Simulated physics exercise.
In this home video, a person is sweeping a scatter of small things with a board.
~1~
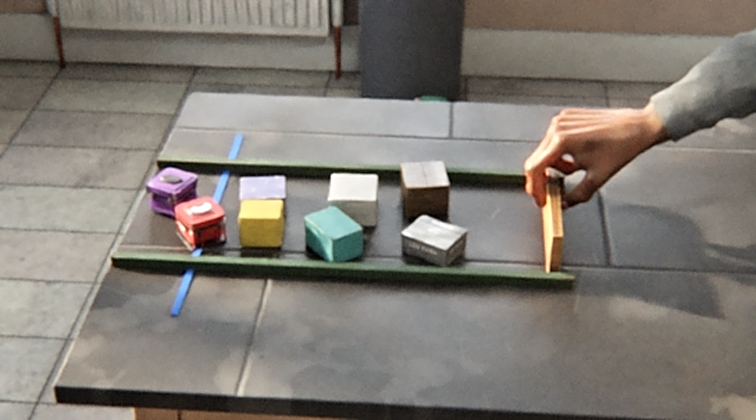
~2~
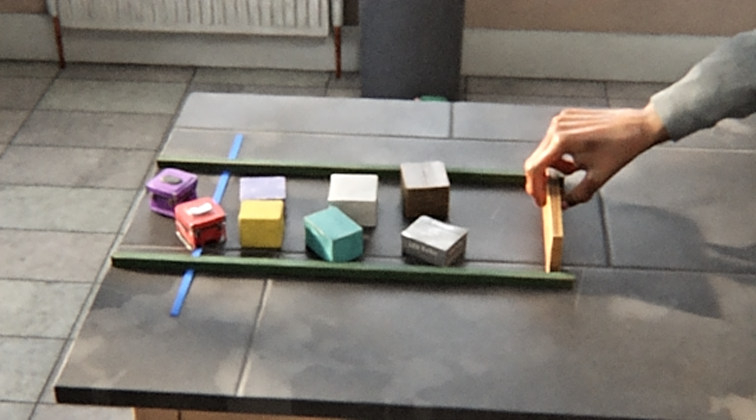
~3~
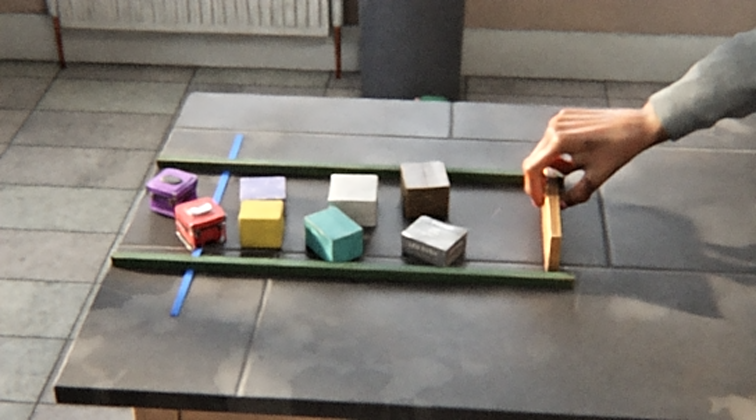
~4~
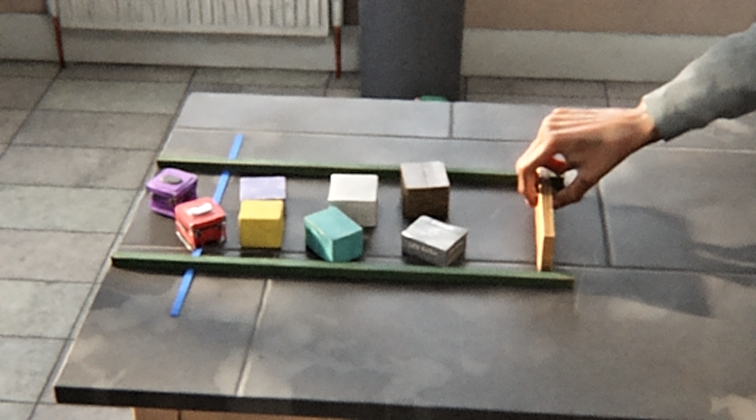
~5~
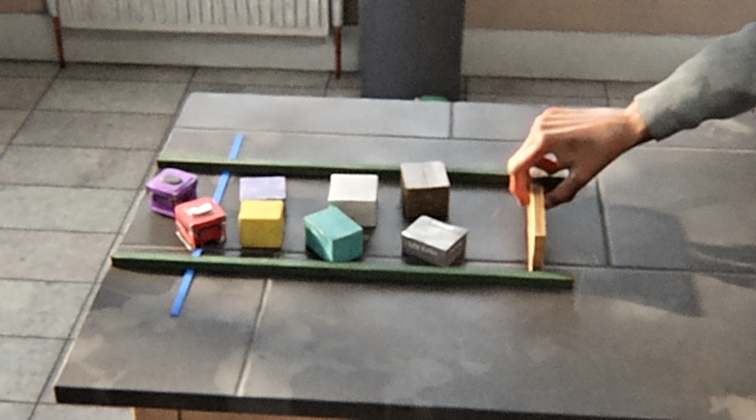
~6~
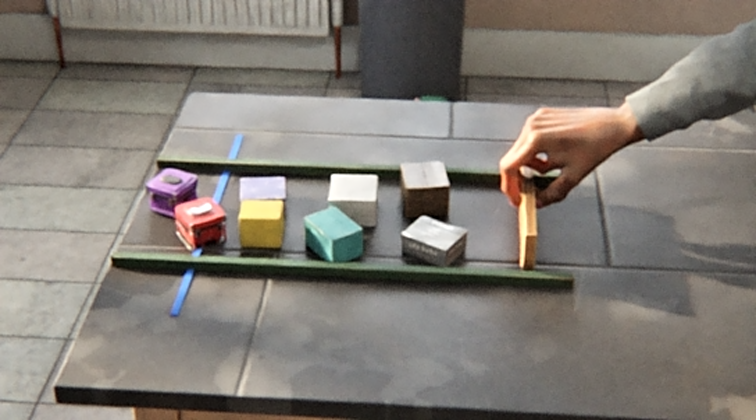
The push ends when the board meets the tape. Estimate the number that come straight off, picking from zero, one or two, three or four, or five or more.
My estimate is three or four.
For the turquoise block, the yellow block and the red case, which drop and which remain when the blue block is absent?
The turquoise block stays put; the yellow block goes down; the red case goes down.
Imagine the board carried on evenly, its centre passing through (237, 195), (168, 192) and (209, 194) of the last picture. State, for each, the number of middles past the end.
Result per place: 4; 6; 4.
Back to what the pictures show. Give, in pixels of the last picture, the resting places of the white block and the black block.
In the last picture they sit at about (147, 194) and about (198, 178).
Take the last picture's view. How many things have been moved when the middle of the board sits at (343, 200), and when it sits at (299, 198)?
The number moved is 7 and then 8.
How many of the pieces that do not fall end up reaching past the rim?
It would come to 2.
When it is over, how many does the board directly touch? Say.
It's touching 2 at the end.
Soon after, none off yet; purple case at rest near (173, 193); red case at rest near (201, 224); blue block at rest near (264, 196).
In the end, the number that fall off is three or four; gone, yellow block, blue block, red case and purple case.
